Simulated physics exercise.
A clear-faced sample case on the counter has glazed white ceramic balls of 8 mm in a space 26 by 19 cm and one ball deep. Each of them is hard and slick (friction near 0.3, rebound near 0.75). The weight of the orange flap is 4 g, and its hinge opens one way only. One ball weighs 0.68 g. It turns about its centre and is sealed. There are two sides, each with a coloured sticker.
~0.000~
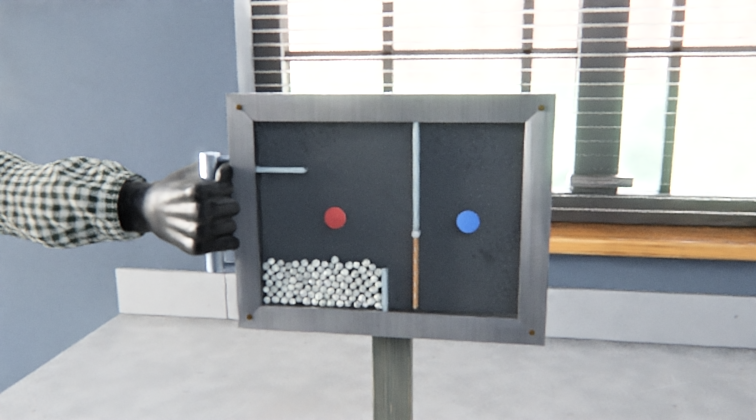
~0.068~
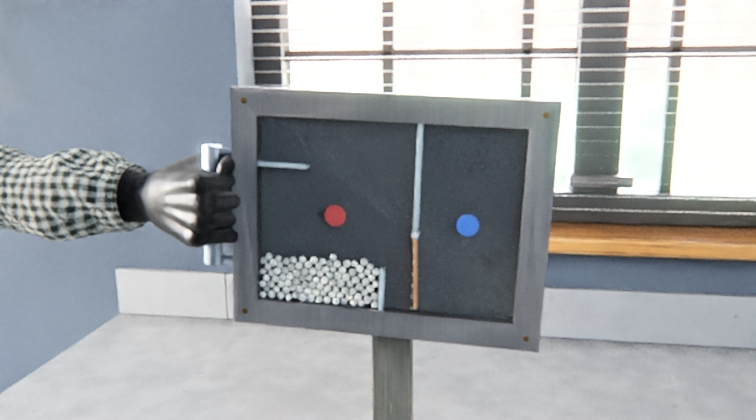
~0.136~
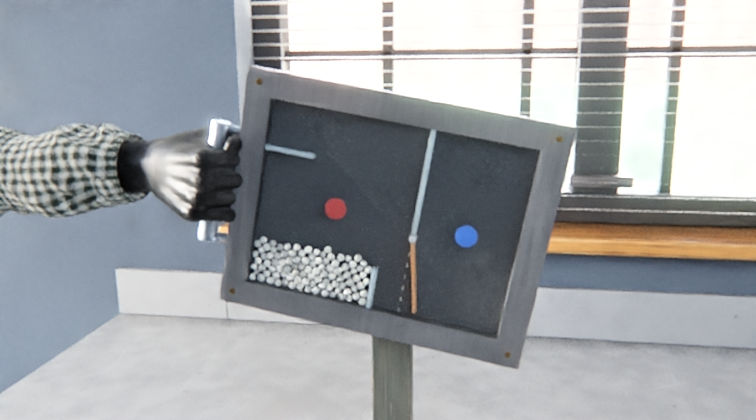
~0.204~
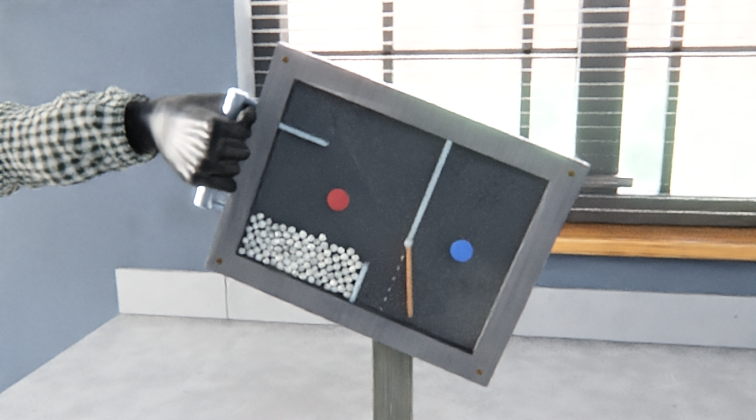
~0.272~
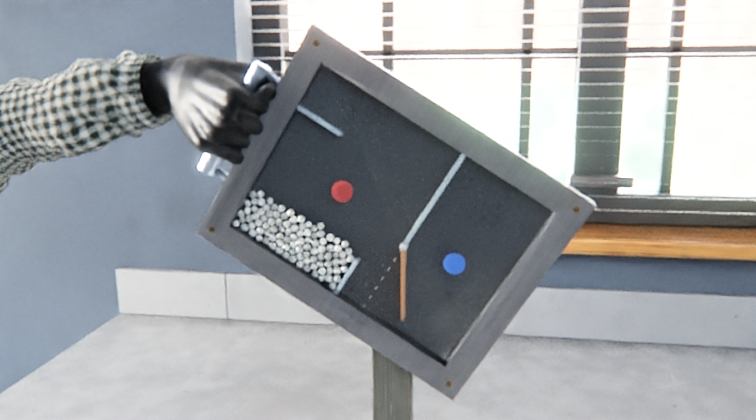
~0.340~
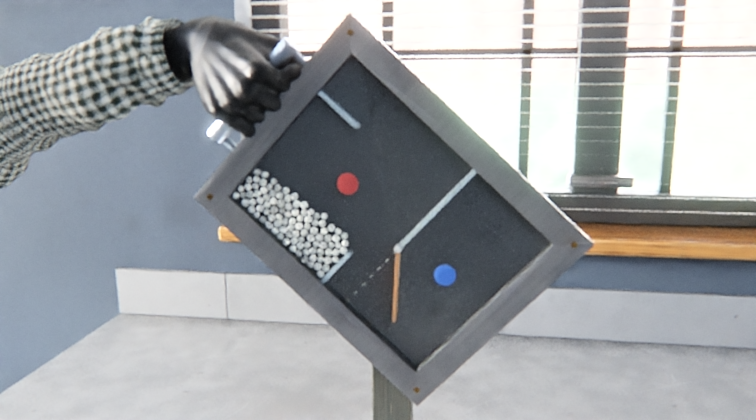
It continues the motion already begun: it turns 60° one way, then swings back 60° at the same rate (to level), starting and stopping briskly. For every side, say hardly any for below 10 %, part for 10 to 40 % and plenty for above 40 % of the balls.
Red side: Top tier; blue side: Middle tier.
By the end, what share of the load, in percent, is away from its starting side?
Moved: Close to 35 %.
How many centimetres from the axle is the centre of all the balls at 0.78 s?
I'd put it near 4 centimetres to the left and 7 centimetres below.
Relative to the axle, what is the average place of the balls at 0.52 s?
Some 8 cm left and 1 cm above.
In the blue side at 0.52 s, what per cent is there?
Share: Some 5 per cent.
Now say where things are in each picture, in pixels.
In the first picture, level; about 100 balls; load centre (321, 283); top ball (335, 260); orange flap (416, 233); red (335, 218), blue (468, 222).
In the second picture, turned 3° clockwise; load centre (318, 280); top ball (333, 257).
In the third picture, turned 11° clockwise; load centre (310, 270); top ball (264, 240); wall ends (414, 233), (314, 156), (375, 268).
In the fourth picture, turned 21° clockwise; load centre (301, 255); top ball (260, 217); orange flap (409, 243).
In the fifth picture, turned 32° clockwise; load centre (295, 238); top ball (261, 194).
In the sixth picture, turned 43° clockwise; load centre (293, 222); top ball (257, 172); orange flap (398, 248); red (348, 184), blue (445, 275).
By 0.52 s, it stands 60° clockwise; the balls' middle is 8 cm left of and 1 cm above the centre; red 95 %, blue 5 %; orange flap open 54°.
By 0.78 s, it stands 29° clockwise; the balls' middle is 4 cm left of and 7 cm below the centre; red 70 %, blue 30 %; orange flap open 50°.
By 1.04 s, it stands level; the balls' middle is in line with and 8 cm below the centre; red 65 %, blue 35 %; orange flap open 33°.
Settled by 1.8 s, it stands level; red 65 %, blue 35 %; orange flap open 20°.
